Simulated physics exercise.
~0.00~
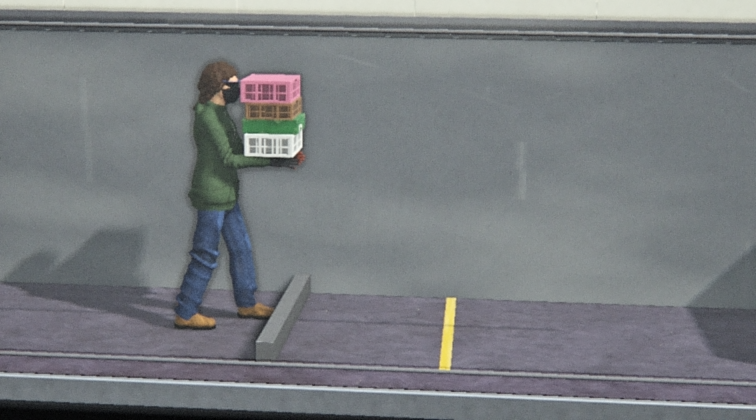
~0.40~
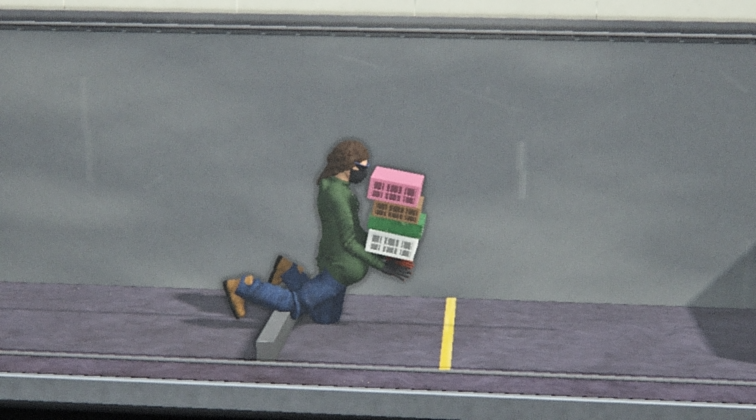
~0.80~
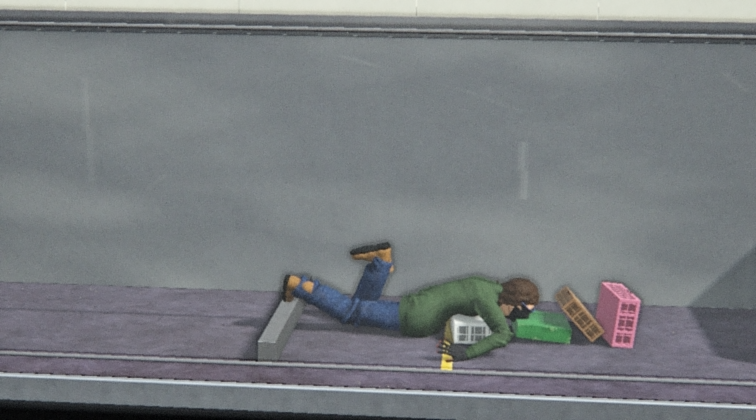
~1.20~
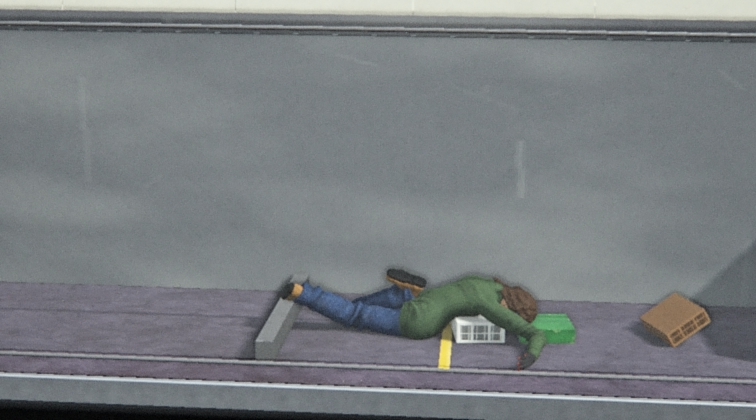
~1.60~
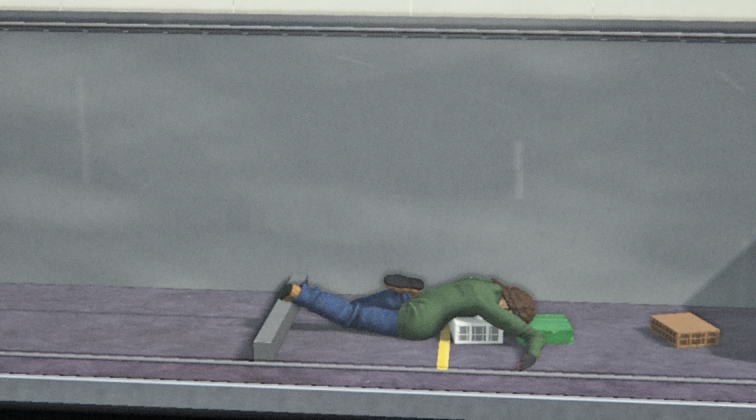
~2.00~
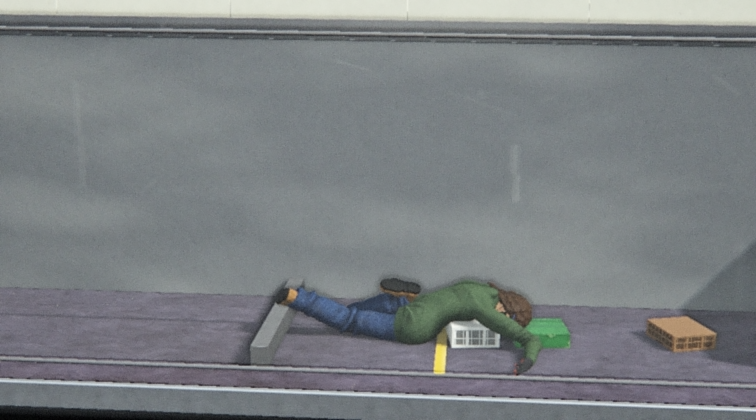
A porter carrying stacked crates trips over a rail and sprawls, spilling them past the yellow line.
